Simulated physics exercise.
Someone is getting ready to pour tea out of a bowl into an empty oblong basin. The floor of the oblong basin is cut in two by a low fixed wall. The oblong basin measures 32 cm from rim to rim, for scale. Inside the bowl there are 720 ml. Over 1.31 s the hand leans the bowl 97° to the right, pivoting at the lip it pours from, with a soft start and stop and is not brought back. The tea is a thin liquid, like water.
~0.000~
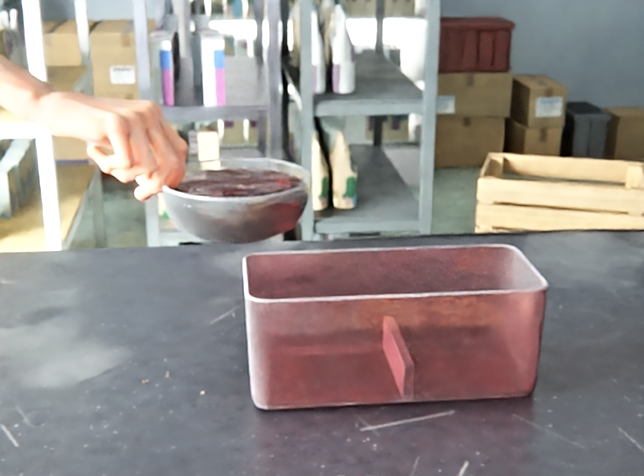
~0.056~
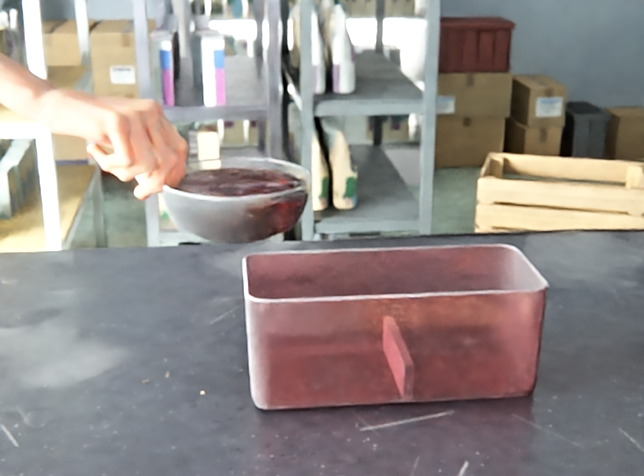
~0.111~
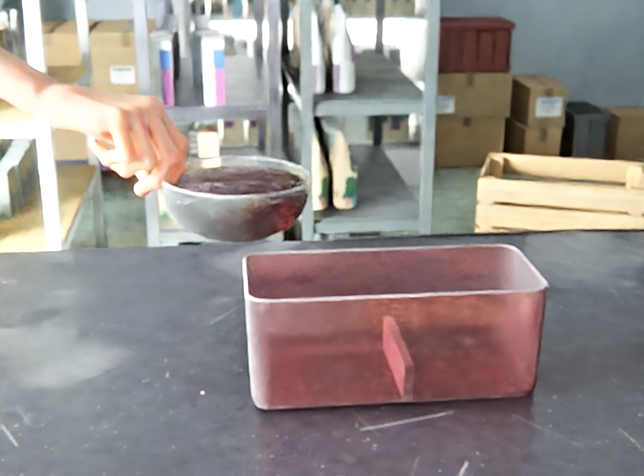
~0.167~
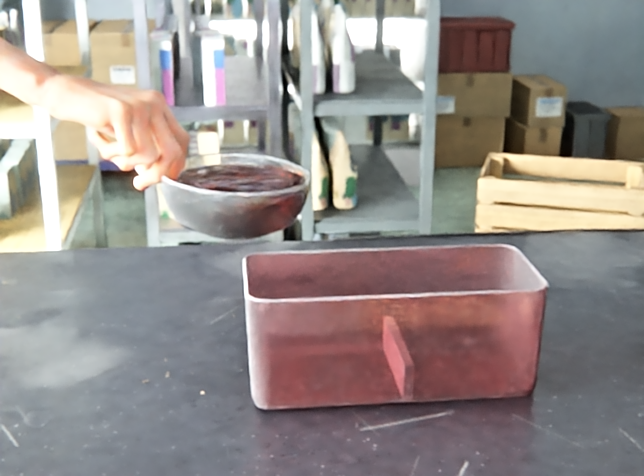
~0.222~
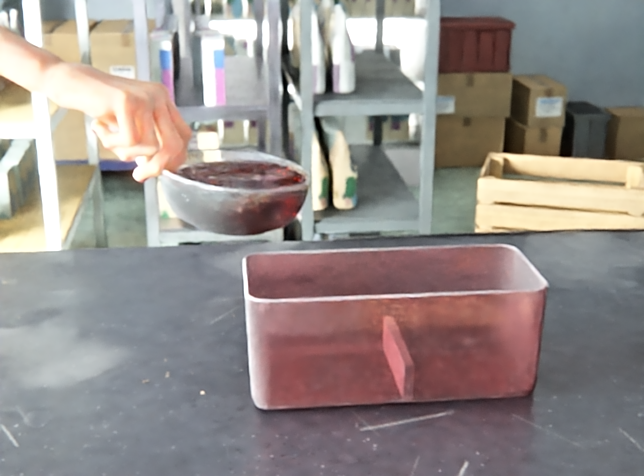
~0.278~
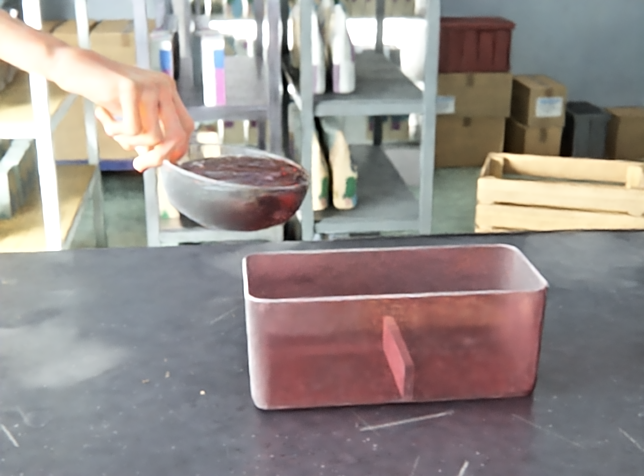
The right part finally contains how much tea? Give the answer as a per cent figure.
About 59 in every hundred parts.
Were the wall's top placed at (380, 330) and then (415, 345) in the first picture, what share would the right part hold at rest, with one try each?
I'd put it at about 80 per cent for the first and about 40 per cent for the second.
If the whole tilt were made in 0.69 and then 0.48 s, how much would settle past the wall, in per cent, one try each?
In turn about 65 and 60 per cent.
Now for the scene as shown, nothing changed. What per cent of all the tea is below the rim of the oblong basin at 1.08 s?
Roughly 88 per cent.
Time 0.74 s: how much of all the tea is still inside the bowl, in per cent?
Some 42 % of it is still there.
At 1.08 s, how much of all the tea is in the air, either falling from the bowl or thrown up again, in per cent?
I'd put it at about 10 per cent of the liquid.
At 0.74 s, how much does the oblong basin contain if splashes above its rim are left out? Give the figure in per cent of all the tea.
Roughly 20 per cent.
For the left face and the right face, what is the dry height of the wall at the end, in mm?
Looks like roughly 30 mm on the left and roughly 20 mm on the right.
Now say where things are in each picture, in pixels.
In the first picture, tilt 0°; pouring edge (310, 177); surface from (164, 186) to (308, 182); the oblong basin's rim runs from (246, 278) to (531, 267); the wall's top is at (398, 340).
In the second picture, tilt 0°; pouring edge (310, 177); surface from (165, 186) to (308, 182).
In the third picture, tilt 2°; pouring edge (310, 177); surface from (165, 184) to (307, 181).
In the fourth picture, tilt 4°; pouring edge (310, 177); surface from (164, 182) to (307, 179).
In the fifth picture, tilt 7°; pouring edge (310, 177); surface from (164, 178) to (308, 176).
In the sixth picture, tilt 10°; pouring edge (310, 177); surface from (164, 174) to (308, 172).
Then, 0.74 s in, the tilt is 58° and 41 per cent is still to pour, 19 is left of the wall and 2 right of it.
Then, 1.08 s in, the tilt is 89° and 3 per cent is still to pour, 30 is left of the wall and 58 right of it.
Then, 1.43 s in, the tilt is 97° and 0 per cent is still to pour, 40 is left of the wall and 59 right of it.
Then, 1.81 s in, the tilt is 97° and 0 per cent is still to pour, 40 is left of the wall and 59 right of it.
Finally, 40 per cent lies left of the wall, 59 right of it and 1 outside.
